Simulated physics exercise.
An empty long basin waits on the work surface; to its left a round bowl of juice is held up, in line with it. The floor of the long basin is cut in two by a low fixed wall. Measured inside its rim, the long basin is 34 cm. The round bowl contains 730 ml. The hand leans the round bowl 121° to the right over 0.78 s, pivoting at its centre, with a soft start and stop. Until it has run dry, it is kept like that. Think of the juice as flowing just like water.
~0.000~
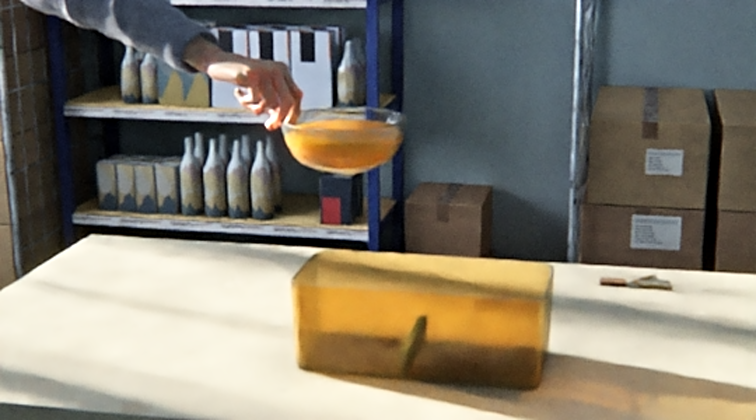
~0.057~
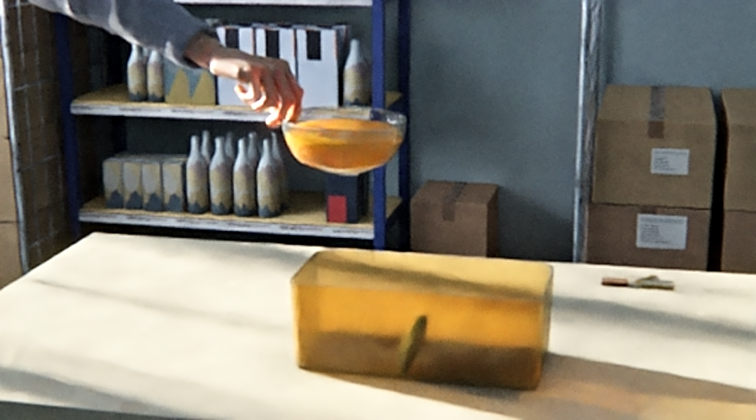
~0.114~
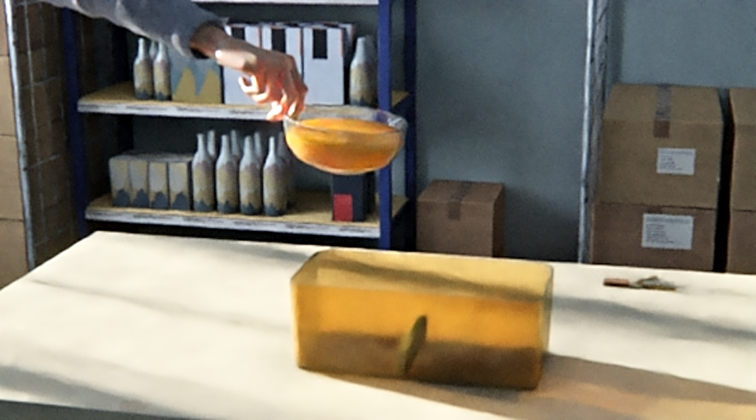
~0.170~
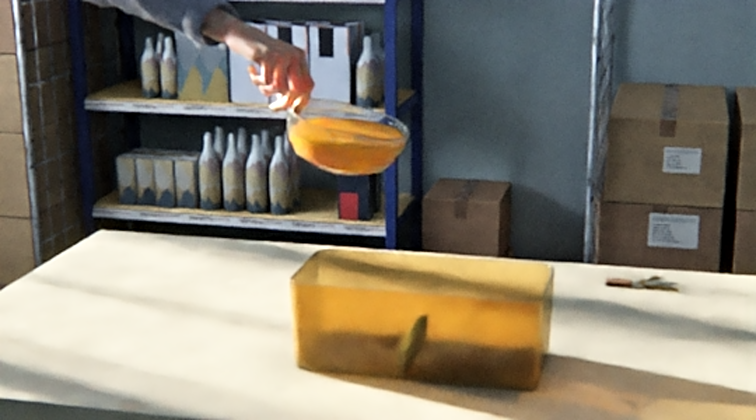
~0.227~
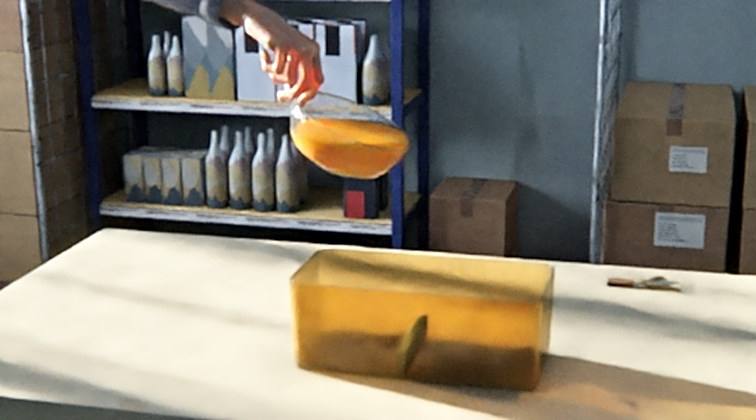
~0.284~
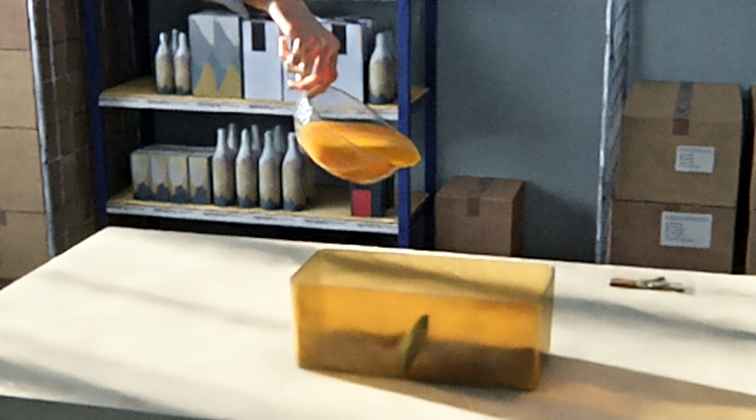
A hand reaching in from the upper left tilts a clear round bowl of orange juice to the right, slowly, then further, its liquid shifting inside, while the camera drifts slightly. Below it, a long amber see-through basin sits on a pale table, with small scraps to the right. Seen from slightly above, the storeroom has blue-framed shelves of bottles and cartons, and stacked cardboard boxes.
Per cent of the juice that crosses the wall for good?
73 per cent.
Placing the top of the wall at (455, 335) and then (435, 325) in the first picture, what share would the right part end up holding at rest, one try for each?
Try 1: 30 %; try 2: 60 %.
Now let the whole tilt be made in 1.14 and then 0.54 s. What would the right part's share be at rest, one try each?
Respectively 80 and 65 %.
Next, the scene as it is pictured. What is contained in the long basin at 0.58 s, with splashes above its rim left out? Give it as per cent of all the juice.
60 %, roughly.
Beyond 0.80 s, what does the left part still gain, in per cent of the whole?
It comes to about 2 per cent.
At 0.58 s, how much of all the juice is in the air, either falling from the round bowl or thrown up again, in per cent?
Some 36 per cent.
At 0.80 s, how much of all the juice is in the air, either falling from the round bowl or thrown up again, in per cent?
Roughly 2 per cent.
After 0.58 s the tilt is 103° and 5 per cent is still to pour, 0 is left of the wall and 60 right of it.
After 0.80 s the tilt is 121° and 0 per cent is still to pour, 23 is left of the wall and 74 right of it.
After 1.03 s the tilt is 121° and 0 per cent is still to pour, 24 is left of the wall and 74 right of it.
After 1.28 s the tilt is 121° and 0 per cent is still to pour, 25 is left of the wall and 73 right of it.
In the end 25 per cent lies left of the wall, 73 right of it and 2 outside.
